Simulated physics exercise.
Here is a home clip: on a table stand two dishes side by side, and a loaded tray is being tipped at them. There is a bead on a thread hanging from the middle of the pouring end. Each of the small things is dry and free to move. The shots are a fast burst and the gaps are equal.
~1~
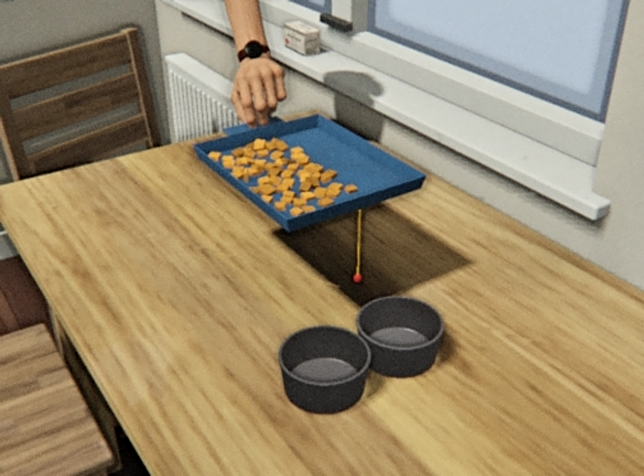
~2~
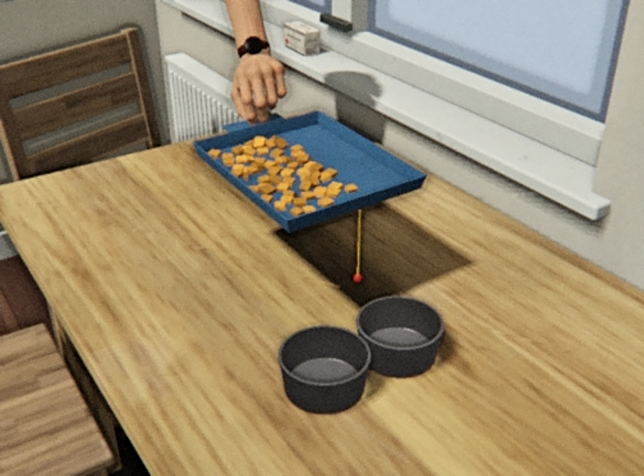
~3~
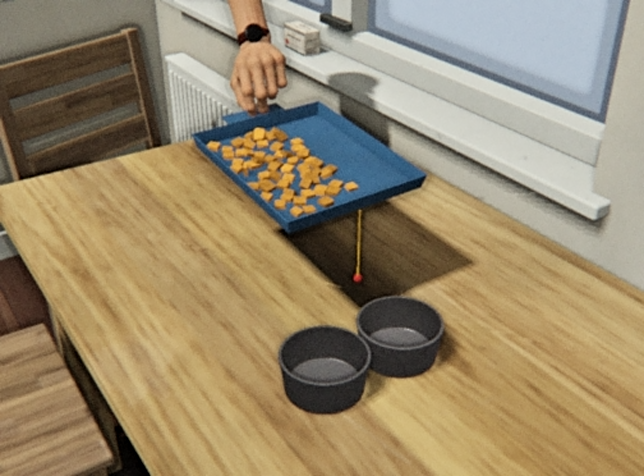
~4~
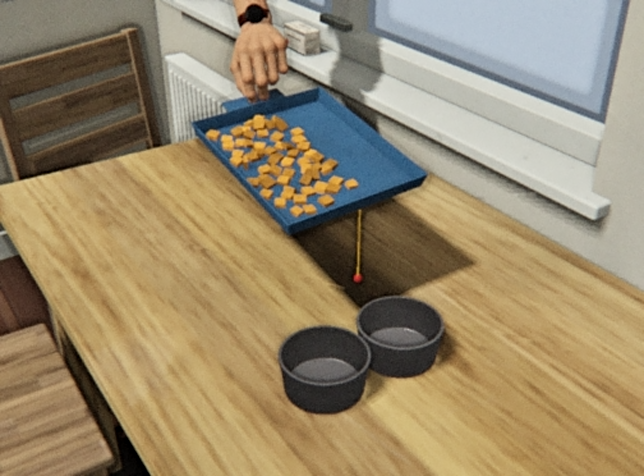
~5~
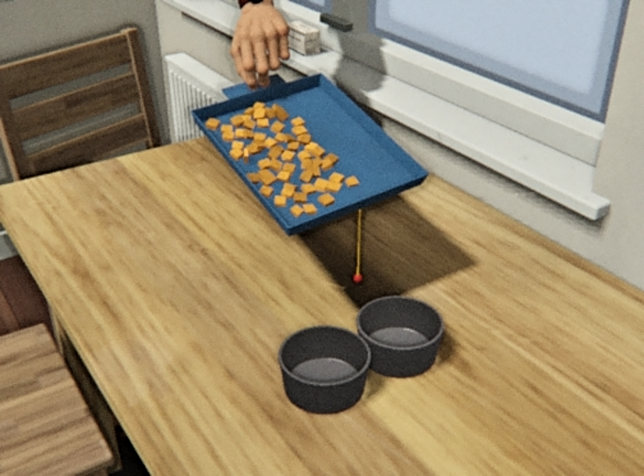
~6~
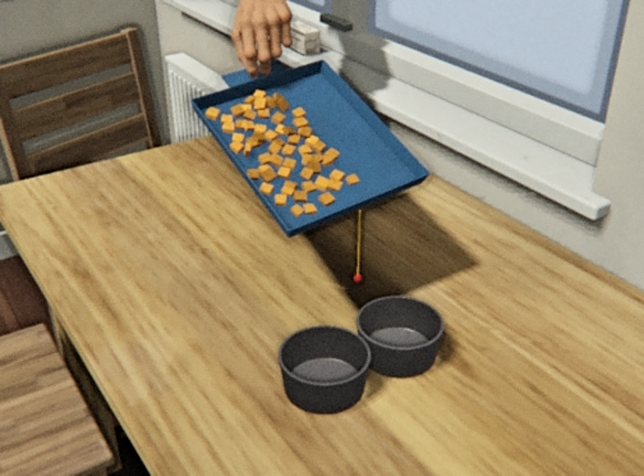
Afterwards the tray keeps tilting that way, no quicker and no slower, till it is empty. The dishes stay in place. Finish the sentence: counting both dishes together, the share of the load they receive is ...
The share is smaller than half.
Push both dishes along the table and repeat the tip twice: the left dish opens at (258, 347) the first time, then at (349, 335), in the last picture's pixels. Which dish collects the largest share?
First try: The right-side dish; second try: The left-side dish.
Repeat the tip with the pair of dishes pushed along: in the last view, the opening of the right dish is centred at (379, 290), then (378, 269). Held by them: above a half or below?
Taking the tries in order: A major share, followed by a minor share.
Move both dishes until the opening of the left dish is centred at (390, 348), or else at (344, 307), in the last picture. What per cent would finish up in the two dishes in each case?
First position: Some 0 %; second position: Some 50 %.
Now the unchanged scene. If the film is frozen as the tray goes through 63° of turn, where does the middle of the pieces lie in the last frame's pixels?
Somewhere about pixel (310, 191).
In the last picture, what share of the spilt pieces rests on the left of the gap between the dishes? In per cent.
Close to 100 in a hundred.
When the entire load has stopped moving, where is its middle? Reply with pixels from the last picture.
Roughly at (327, 346), give or take.
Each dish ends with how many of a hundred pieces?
Left dish around 10 percent; right dish around 20 percent.
Just after the last frame, tray tipped steeply; every one on the tray.
A moment on, tray tipped past a quarter turn; the larger part on the tray; about a tenth in the left dish; just a few in the right dish; about a tenth outside both.
Further on, tray tipped past a quarter turn; about a tenth in the left dish; roughly a quarter in the right dish; the larger part outside both.
When it is over, tray tipped past a quarter turn; about a tenth in the left dish; roughly a quarter in the right dish; the larger part outside both.
